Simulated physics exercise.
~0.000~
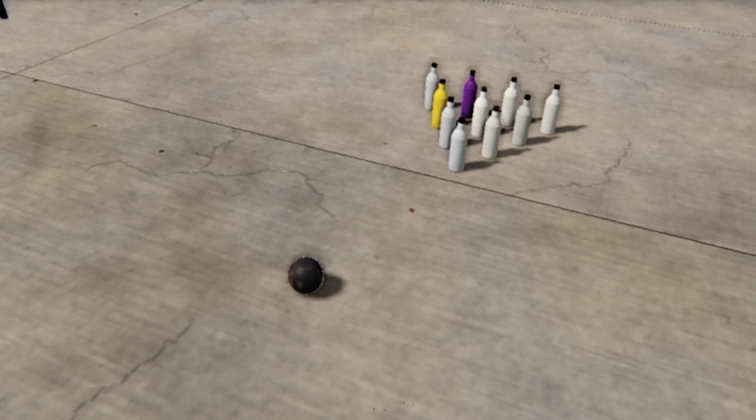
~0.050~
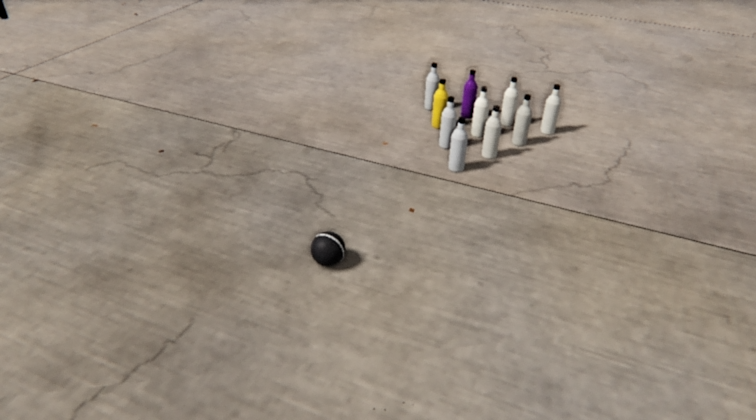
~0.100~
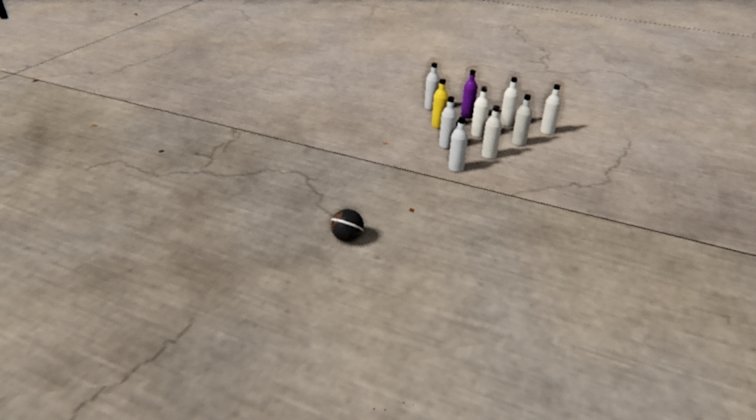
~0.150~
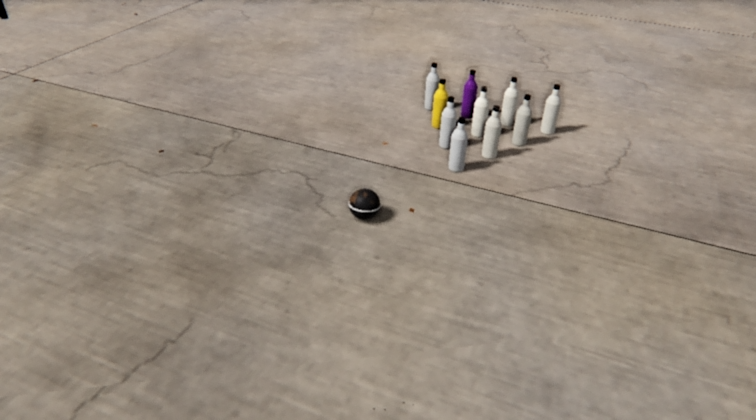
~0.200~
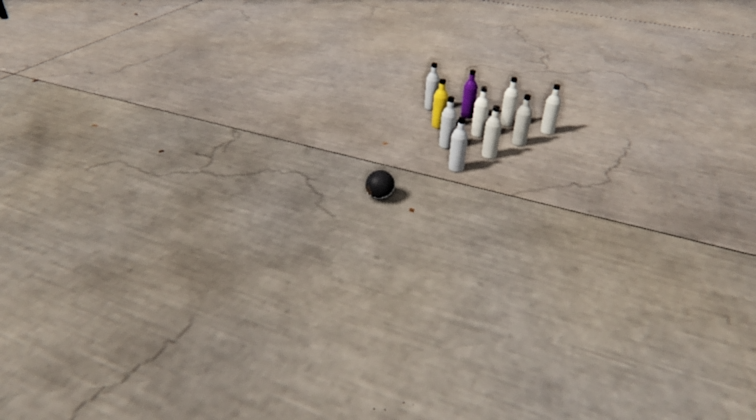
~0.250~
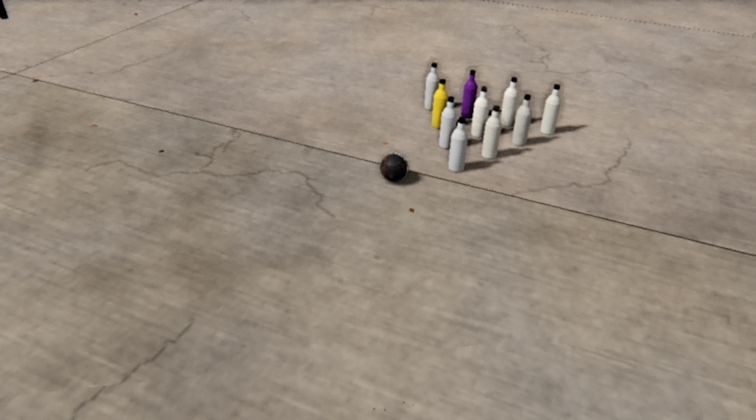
The clip shows a dark ball with a pale stripe rolling across cracked concrete, moving up and to the right toward a wedge of capped bottles, mostly white with one yellow and one purple, which all stay standing still.
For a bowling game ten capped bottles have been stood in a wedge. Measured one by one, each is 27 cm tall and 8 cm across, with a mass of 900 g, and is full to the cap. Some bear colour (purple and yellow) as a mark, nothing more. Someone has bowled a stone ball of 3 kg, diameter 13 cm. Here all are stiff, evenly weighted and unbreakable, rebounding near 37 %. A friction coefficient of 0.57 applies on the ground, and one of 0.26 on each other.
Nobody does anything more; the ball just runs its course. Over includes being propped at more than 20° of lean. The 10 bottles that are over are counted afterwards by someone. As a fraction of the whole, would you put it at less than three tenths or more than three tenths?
Counted up, it comes to less than three tenths.
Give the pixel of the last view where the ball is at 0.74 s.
It should be about (471, 78) in pixels.
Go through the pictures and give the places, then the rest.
In the first frame (we follow the side turned to the camera), ball (306, 275) 1.03 m before the front row; purple bottle (465, 95); yellow bottle (441, 106); no piece has moved.
Ball (328, 249) 87 cm before the front row; purple bottle (465, 95), in the second frame.
Ball (347, 225) 70 cm before the front row; purple bottle (465, 95), in the third frame.
Ball (365, 204) 54 cm before the front row; purple bottle (465, 95), in the fourth frame.
Ball (380, 185) 38 cm before the front row; purple bottle (465, 95), in the fifth frame.
Ball (394, 168) 22 cm before the front row; purple bottle (465, 95); yellow bottle (441, 106); no piece has moved, in the sixth frame.
Around 0.54 s, ball still moving; 1 of the 10 bottles over; yellow bottle tipped 43°.
Around 0.74 s, ball still moving; 2 of the 10 bottles over; yellow bottle lying flat.
Finally (1.4 s), ball rolling away; 2 of the 10 bottles over; yellow bottle lying flat; purple bottle unmoved. That is 20 per cent. Seen by the last camera, middles, yellow bottle near (549, 49), purple bottle near (470, 94).
